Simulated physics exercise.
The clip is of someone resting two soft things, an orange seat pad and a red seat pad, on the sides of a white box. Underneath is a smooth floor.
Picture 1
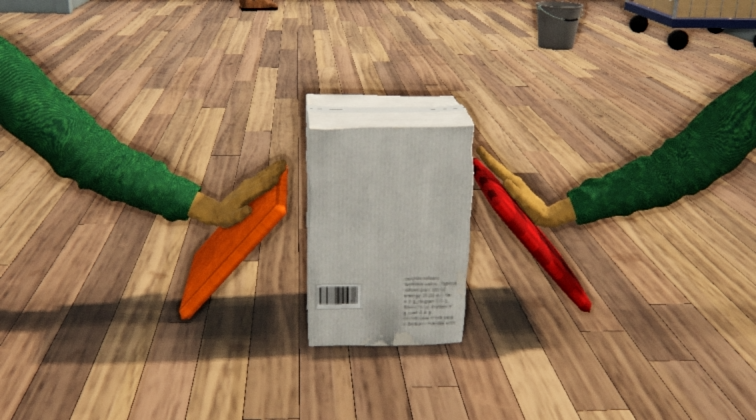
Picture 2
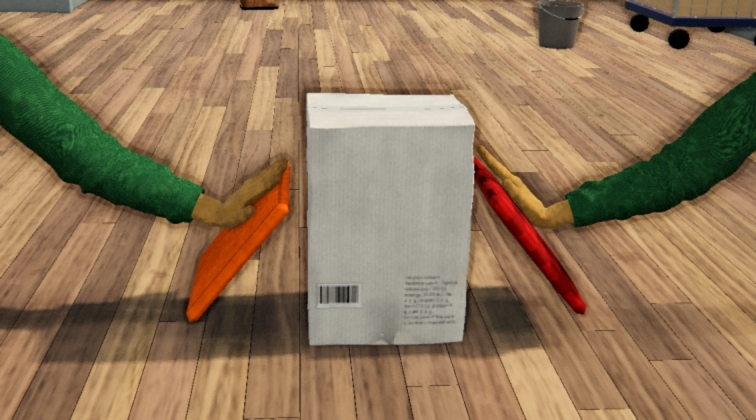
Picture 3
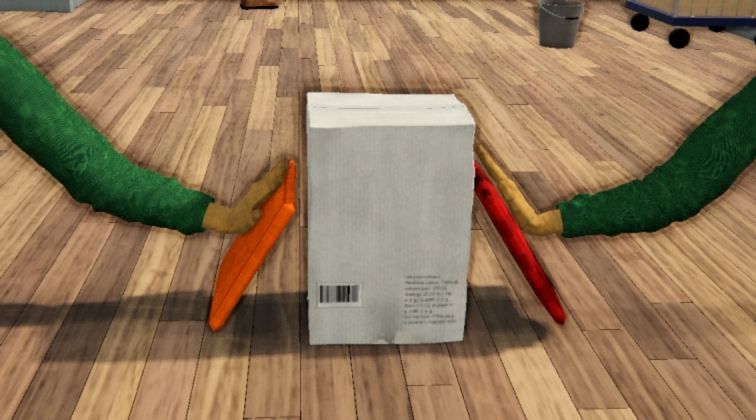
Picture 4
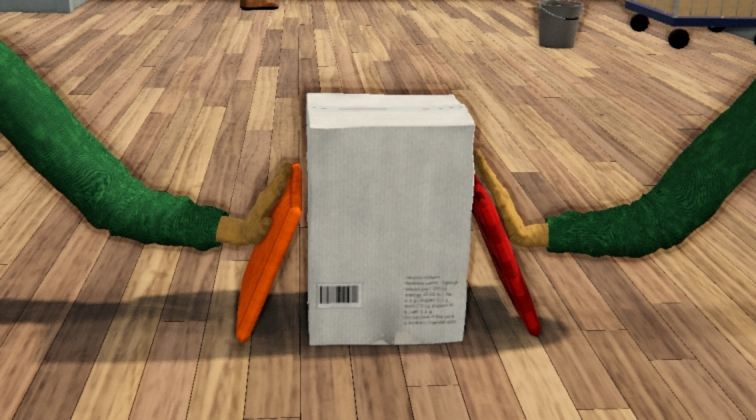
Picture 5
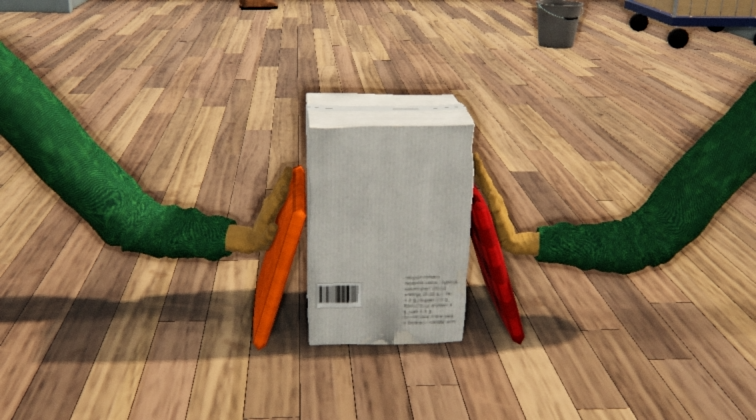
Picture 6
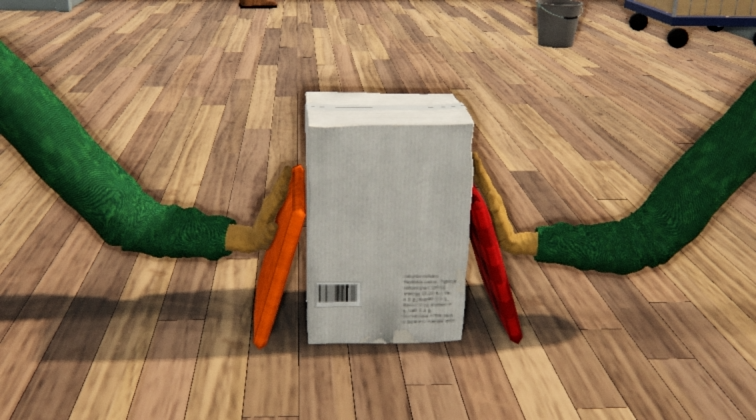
An orange seat pad and a red seat pad lean at a slant on the left and right sides of a white box, each held by a green-sleeved hand. The hands bring their lower ends inward across the wooden floor, until both pads stand almost upright beside the box.
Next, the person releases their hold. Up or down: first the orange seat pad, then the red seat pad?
Orange seat pad: Up; red seat pad: Up.
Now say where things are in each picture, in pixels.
Orange seat pad foot (185, 315), head (281, 210); red seat pad foot (586, 308), head (499, 205), in the first picture.
Orange seat pad foot (192, 317); red seat pad foot (581, 310), in the second picture.
Orange seat pad foot (215, 326); red seat pad foot (561, 320), in the third picture.
Orange seat pad foot (242, 338); red seat pad foot (535, 332), in the fourth picture.
Orange seat pad foot (260, 345); red seat pad foot (519, 340), in the fifth picture.
Orange seat pad foot (260, 344), head (299, 213), almost upright; red seat pad foot (516, 339), head (479, 210), almost upright, in the sixth picture.
Then, 0.66 s after the last picture, orange seat pad leaning near (281, 253); red seat pad leaning near (484, 249).
At rest, orange seat pad leaning near (281, 253); red seat pad leaning near (484, 249). The orange seat pad remains propped up and the red seat pad keeps leaning.
